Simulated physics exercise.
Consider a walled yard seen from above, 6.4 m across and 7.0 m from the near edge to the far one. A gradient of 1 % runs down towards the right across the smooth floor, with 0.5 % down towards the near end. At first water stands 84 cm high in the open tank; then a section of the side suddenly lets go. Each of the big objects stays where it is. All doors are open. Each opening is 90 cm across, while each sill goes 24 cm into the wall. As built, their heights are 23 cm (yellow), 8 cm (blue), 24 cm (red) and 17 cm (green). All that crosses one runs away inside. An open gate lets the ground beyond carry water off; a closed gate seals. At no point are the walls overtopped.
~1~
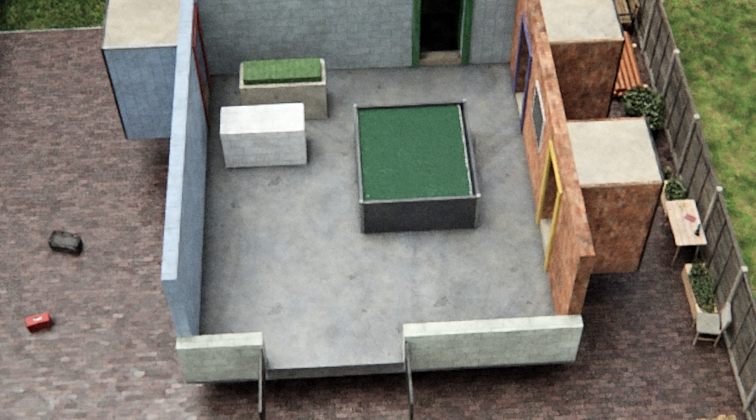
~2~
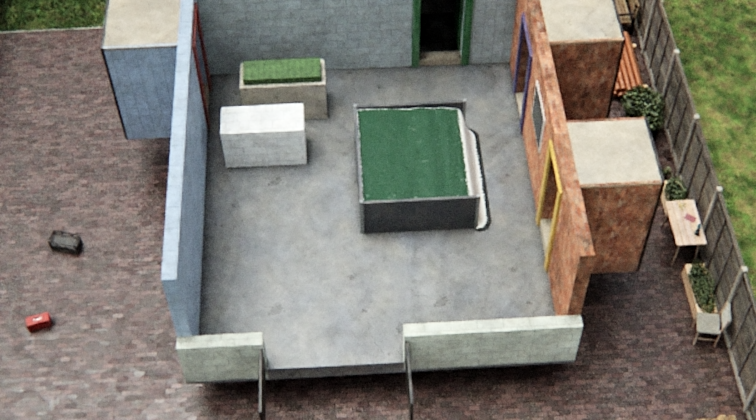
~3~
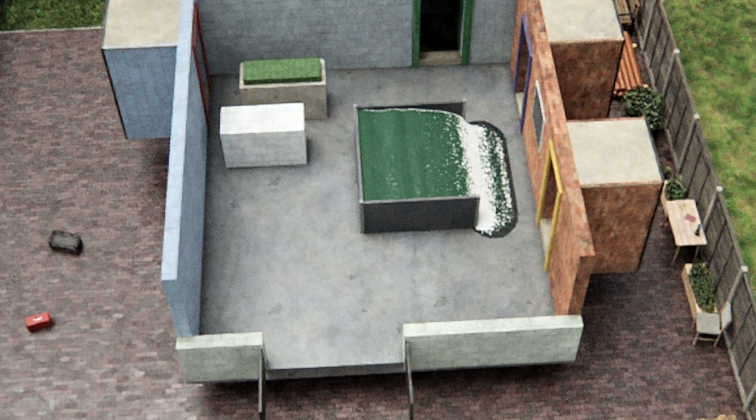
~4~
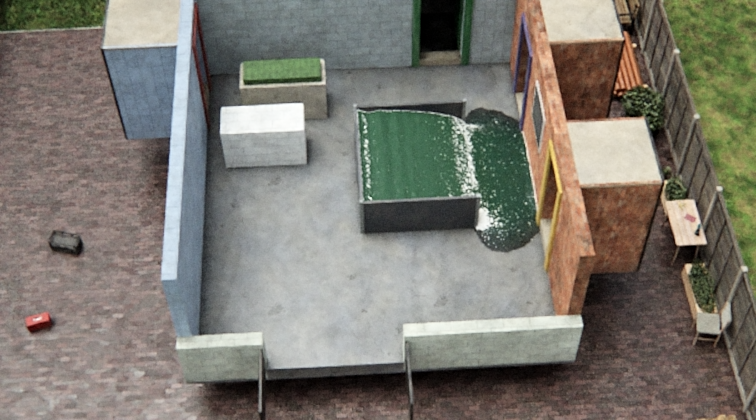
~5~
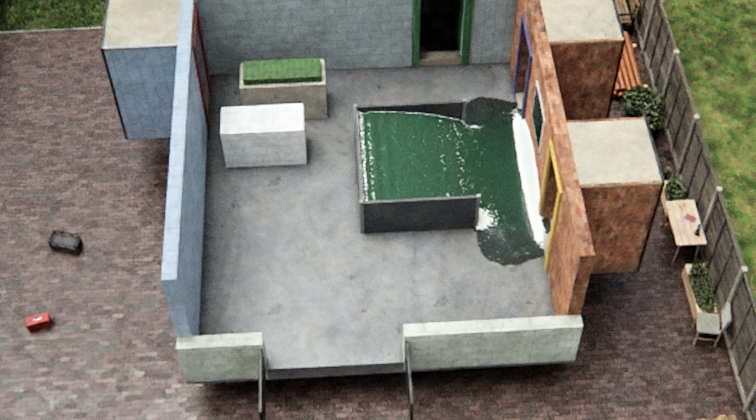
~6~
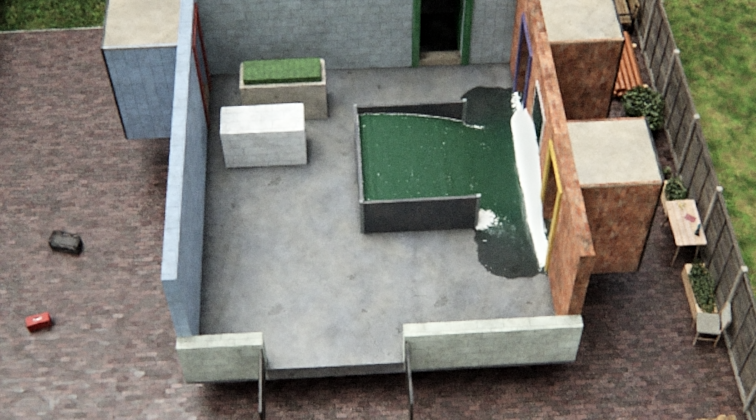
In the video, an open tank of green water in a walled yard loses its right side, and the water pours out across the grey floor, spreading rightwards to the brown wall with white foam along its edge.
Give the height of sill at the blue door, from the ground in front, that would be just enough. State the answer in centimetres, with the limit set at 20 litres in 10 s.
Close to 30 cm.
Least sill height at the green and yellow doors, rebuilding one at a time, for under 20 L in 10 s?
You'd want some 19 cm at green and some 33 cm at yellow.
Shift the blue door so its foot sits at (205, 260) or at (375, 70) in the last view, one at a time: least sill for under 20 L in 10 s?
10.0 and 7.5 cm.
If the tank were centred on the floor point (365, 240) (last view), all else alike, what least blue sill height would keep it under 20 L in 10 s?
Roughly 12.0 centimetres.
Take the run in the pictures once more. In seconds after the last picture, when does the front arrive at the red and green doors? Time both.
Red 2.8 s, green 0.9 s.
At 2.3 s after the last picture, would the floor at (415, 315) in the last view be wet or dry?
At that moment it's submerged.
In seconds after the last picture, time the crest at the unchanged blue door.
About 0.6 seconds.
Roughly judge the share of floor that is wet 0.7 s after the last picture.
Roughly 20 percent of the floor.
Then, 0.7 s after the last picture water covers 20 % of the floor, deepest (66 cm) near (526, 178); 27 cm at the blue door, 50 litres in over its 8 cm sill.
Then, 2.3 s after the last picture water covers 50 % of the floor, deepest (40 cm) near (554, 334); 18 cm at the blue door, 182 litres in over its 8 cm sill.
Then, 9.3 s after the last picture water covers 100 % of the floor, deepest (14 cm) near (353, 178); 9 cm at the blue door, 299 litres in over its 8 cm sill.
At the blue door as built, the water peaked near 27 cm, 0.7 s after the last picture.
With a sill of 26.5 cm, 33 litres would have come in within the 10 s; with 36 cm, 5 litres. So under 20 litres takes about 30 cm.
